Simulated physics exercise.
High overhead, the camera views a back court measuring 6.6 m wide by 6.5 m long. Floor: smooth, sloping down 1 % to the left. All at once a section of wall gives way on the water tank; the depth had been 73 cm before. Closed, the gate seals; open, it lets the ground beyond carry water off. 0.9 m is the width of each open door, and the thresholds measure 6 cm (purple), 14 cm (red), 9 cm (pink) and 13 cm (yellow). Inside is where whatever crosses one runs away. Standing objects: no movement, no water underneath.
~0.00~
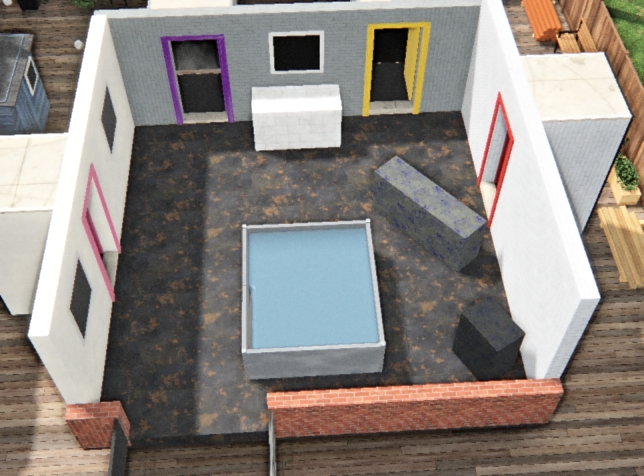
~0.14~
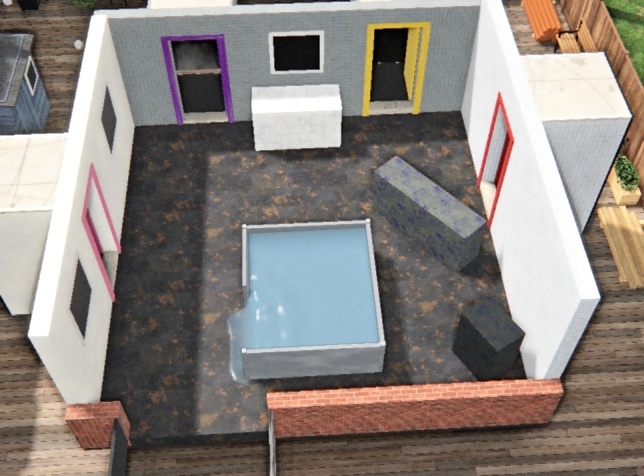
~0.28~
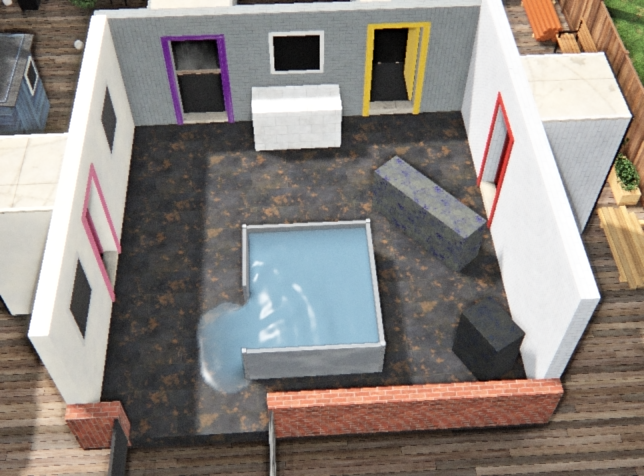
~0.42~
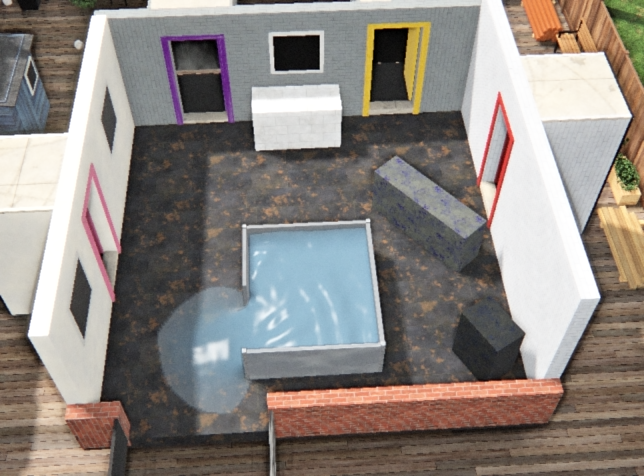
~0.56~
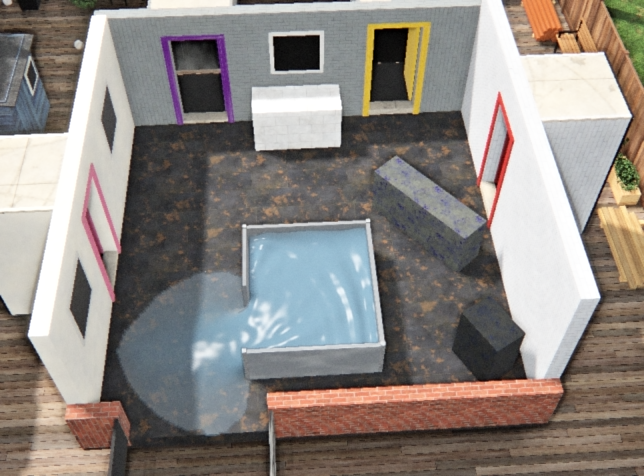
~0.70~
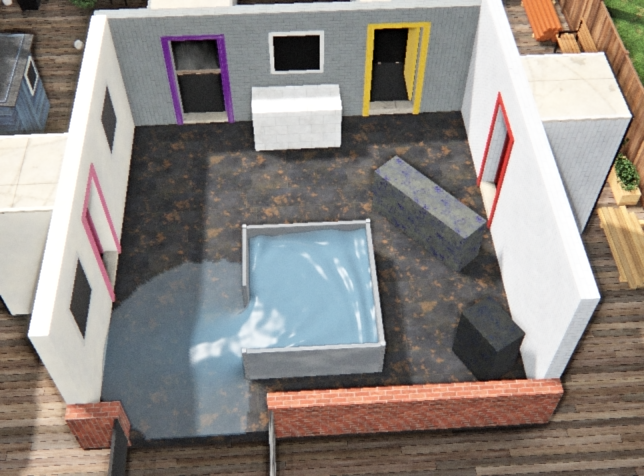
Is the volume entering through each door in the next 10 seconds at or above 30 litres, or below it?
Purple door: At or above, red door: Below, pink door: At or above, yellow door: Below.
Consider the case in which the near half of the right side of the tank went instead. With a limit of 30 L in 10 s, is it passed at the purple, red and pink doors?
Purple falls short; red falls short; pink falls short.
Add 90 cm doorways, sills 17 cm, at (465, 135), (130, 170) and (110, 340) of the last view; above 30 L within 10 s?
In turn: Under, not over, past it.
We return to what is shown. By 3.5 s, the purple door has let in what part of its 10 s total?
Fraction in by then: Around 0 per cent.
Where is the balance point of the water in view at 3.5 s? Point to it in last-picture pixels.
I'd say somewhere around (230, 303).
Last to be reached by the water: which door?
Red.
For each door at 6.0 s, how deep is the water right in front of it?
Depths: Purple door 15 cm, red door 0 cm, pink door 11 cm, yellow door 2 cm.
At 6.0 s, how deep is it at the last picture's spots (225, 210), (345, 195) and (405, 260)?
Close to 2, 1 and 0 centimetres.
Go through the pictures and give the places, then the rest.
Still water, 73 cm deep, in the water tank at (310, 285), in the first picture.
Water pours out at (249, 336) and has run 0.6 m, to (239, 313); typically 6 cm deep outside, 73 cm at the water tank's back, in the second picture.
Water pours out at (249, 337) and has run 0.9 m, to (210, 315); typically 11 cm deep outside, 73 cm at the water tank's back, in the third picture.
The front is at (165, 333), 1.4 m from the gap at (249, 337); 2.3 m2 of floor is under water; 73 cm left at the back of the water tank, in the fourth picture.
Water pours out at (249, 337) and has run 2.0 m, to (127, 341); typically 6 cm deep outside, 67 cm at the water tank's back, in the fifth picture.
The front is at (102, 389), 2.4 m from the gap at (249, 337); 5.5 m2 of floor is under water; 63 cm left at the back of the water tank, in the sixth picture.
After 1.4 s water covers 20 % of the floor and is deepest (54 cm) near (98, 426); purple door not reached, red door not reached, pink door 17 cm at the sill, 5 L in, yellow door not reached.
After 2.2 s water covers 25 % of the floor and is deepest (44 cm) near (98, 426); purple door not reached, red door not reached, pink door 17 cm at the sill, 27 L in, yellow door not reached.
After 3.5 s water covers 40 % of the floor and is deepest (28 cm) near (102, 393); purple door 13 cm at the sill, 2 L in, red door not reached, pink door 15 cm at the sill, 61 L in, yellow door not reached.
After 6.0 s water covers 55 % of the floor and is deepest (18 cm) near (103, 382); purple door 15 cm at the sill, 96 L in, red door not reached, pink door 11 cm at the sill, 89 L in, yellow door 2 cm at the sill, 0 L in.
After 10.0 s water covers 75 % of the floor and is deepest (12 cm) near (126, 199); purple door 10 cm at the sill, 183 L in, red door 3 cm at the sill, 0 L in, pink door 7 cm at the sill, 94 L in, yellow door 1 cm at the sill, 0 L in.
